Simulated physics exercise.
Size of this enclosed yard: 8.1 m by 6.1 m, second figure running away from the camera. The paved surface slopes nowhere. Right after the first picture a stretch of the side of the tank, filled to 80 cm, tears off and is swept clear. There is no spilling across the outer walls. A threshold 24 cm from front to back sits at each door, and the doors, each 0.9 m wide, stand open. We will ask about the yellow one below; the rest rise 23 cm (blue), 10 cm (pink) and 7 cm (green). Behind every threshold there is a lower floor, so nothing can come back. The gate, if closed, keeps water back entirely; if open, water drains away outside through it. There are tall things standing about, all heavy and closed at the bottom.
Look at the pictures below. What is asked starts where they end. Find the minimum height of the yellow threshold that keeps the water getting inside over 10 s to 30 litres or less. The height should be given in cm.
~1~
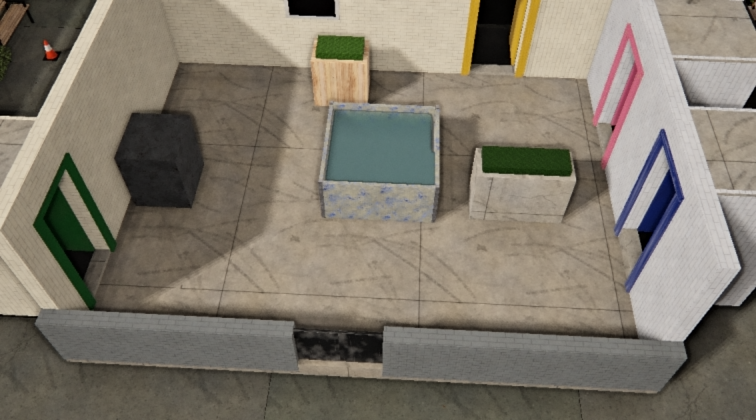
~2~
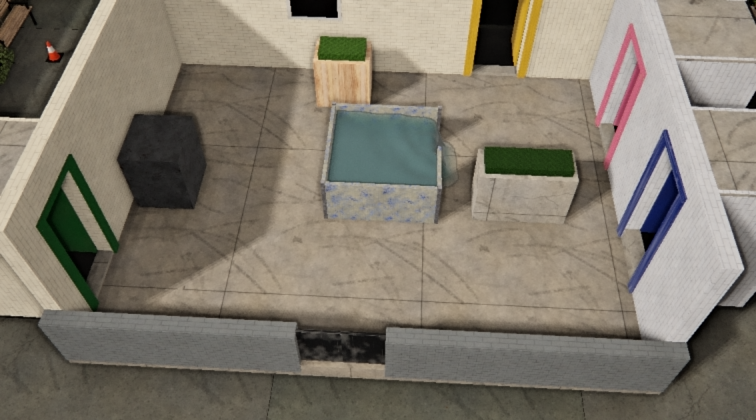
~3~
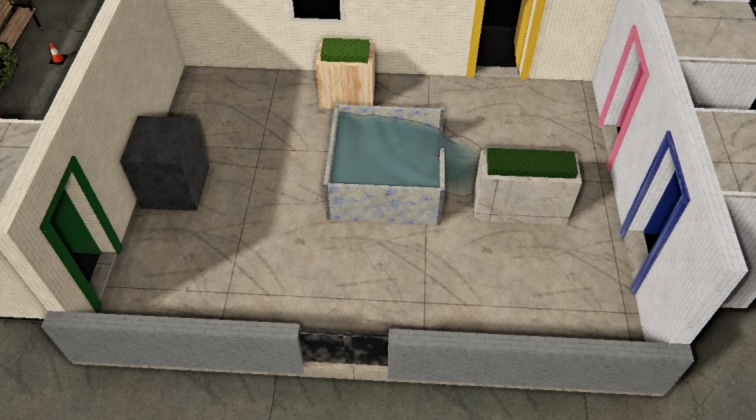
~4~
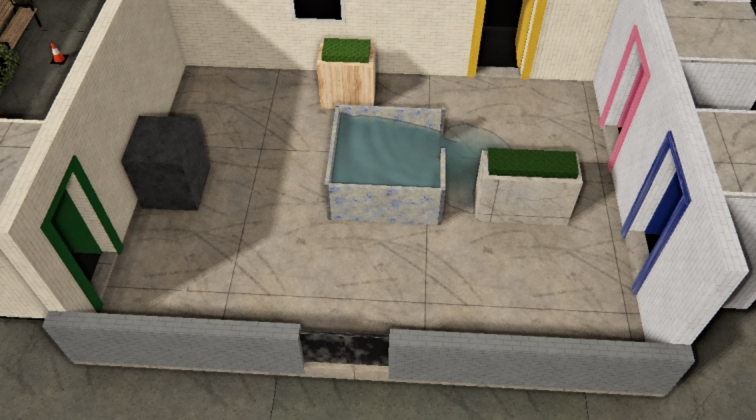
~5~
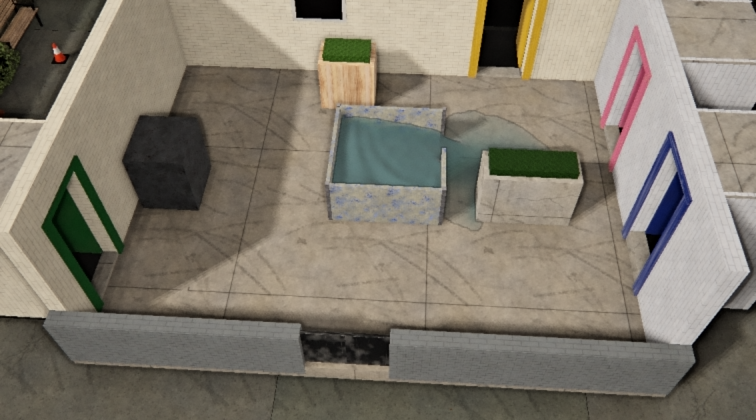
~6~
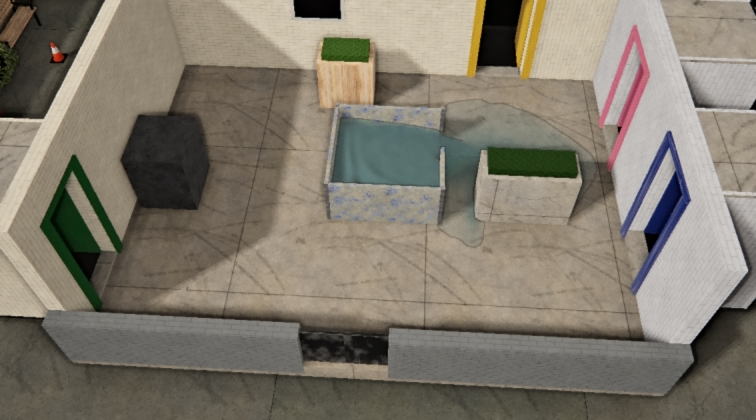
Roughly 9 cm.
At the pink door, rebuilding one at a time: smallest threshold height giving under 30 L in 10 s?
Door pink, min height approx. 24 cm.
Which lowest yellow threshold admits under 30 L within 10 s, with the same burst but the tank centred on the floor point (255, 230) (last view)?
Roughly 8.5 centimetres.
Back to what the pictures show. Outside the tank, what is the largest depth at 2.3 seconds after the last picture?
Close to 27 centimetres.
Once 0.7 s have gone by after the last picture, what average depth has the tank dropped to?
Close to 51 cm deep on average.
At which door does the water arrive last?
Final door: Green.
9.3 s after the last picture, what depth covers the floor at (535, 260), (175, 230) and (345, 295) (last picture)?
Close to 2, 2 and 2 cm deep.
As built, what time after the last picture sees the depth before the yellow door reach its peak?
That happens close to 2.8 s on the clock.
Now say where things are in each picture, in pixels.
Still water, 80 cm deep, in the tank at (382, 146); the yellow door at (499, 34) is dry, in the first frame.
Water pours out at (436, 150) and has run 0.3 m, to (454, 179); about 9 cm deep outside, 80 cm at the back, in the second frame.
Water pours out at (438, 154) and has run 0.8 m, to a hidden place; about 12 cm deep outside, 80 cm at the back, in the third frame.
The front is at a hidden place, 1.4 m from the gap at (439, 155); 1.9 m2 of floor is wet, 76 cm left at the back, in the fourth frame.
The front is at a hidden place, 2.1 m from the gap at (440, 155); 3.4 m2 of floor is wet, 69 cm left at the back, in the fifth frame.
The gap is at (439, 154), the front 2.7 m out at (591, 170); the back of the tank holds 68 cm; 0.9 m in a straight line remain to the yellow door at (505, 35), in the sixth frame.
Then, 0.7 s after the last picture water covers 20 % of the floor, deepest (41 cm) near (602, 176); 4 cm at the yellow door, 0 litres in over its 6 cm threshold.
Then, 2.3 s after the last picture water covers 30 % of the floor, deepest (27 cm) near (602, 176); 11 cm at the yellow door, 18 litres in over its 6 cm threshold.
Then, 9.3 s after the last picture water covers 90 % of the floor, deepest (10 cm) near (381, 96); 8 cm at the yellow door, 70 litres in over its 6 cm threshold.
At the yellow door as built, the water peaked near 13 cm, 2.7 s after the last picture.
Run again over the same 10 s with other heights there, 40 litres in over 8 cm, 17 litres over 10.5 cm. The limit of 30 litres is kept from about 9 cm up.
